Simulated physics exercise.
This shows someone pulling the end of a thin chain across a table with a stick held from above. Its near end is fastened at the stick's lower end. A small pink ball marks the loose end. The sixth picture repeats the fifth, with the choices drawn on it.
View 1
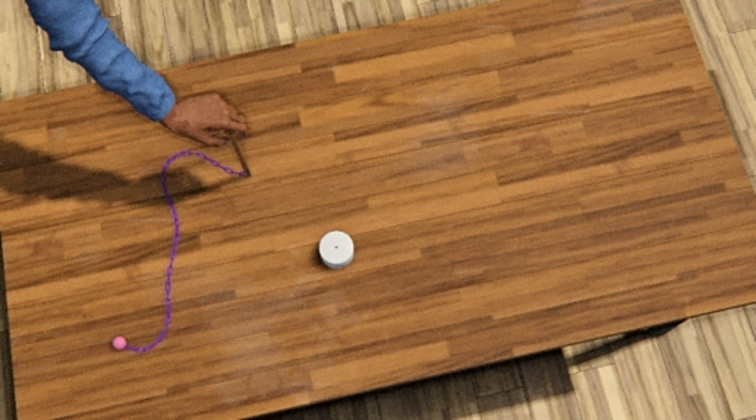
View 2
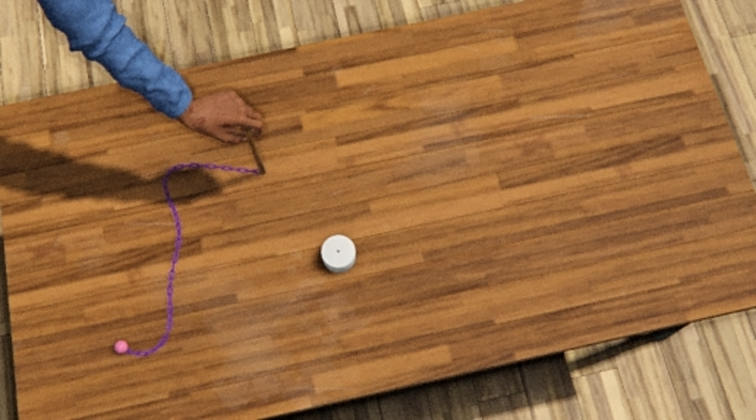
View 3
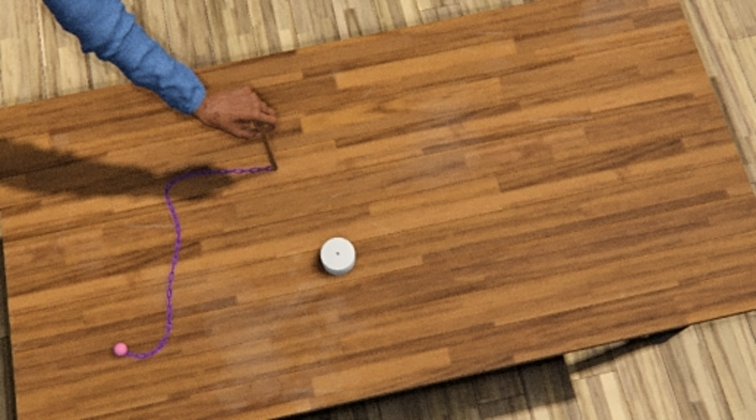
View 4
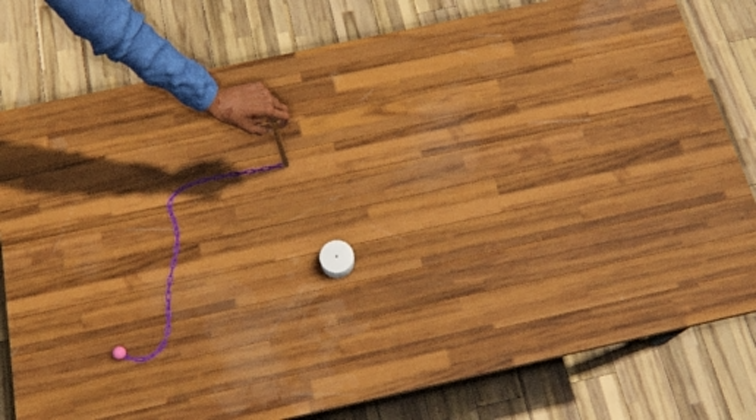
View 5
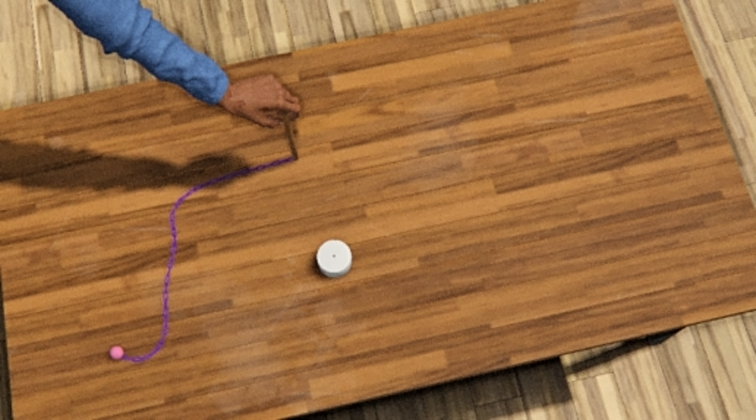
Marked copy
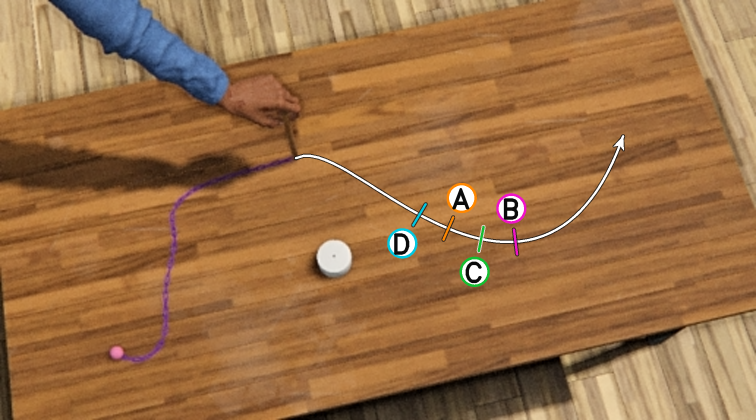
A hand in a blue sleeve held a stick and pulled the end of a thin purple chain rightward across a wooden table, straightening its upper bend, while the white tin stayed put.
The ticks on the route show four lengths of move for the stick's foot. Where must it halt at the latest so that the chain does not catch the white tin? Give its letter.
Mark A.
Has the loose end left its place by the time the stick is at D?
Yes.
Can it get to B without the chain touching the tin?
No.
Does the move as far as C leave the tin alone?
For that mark, no.
On the marked copy, A at (448, 229); B at (515, 242); C at (481, 239); D at (419, 215); the route from (296, 158) via (479, 239) to (623, 136).
With A. Early on, foot of the stick (351, 174), middle of the chain (205, 238), free end (117, 353).
Further on, foot of the stick (402, 205), middle of the chain (244, 243), free end (123, 354).
At the end, foot of the stick (448, 229), middle of the chain (286, 249), free end (146, 334); nothing has been touched.
As for the rest, B brings the chain against the tin; C brings the chain against the tin; D is safe but short.
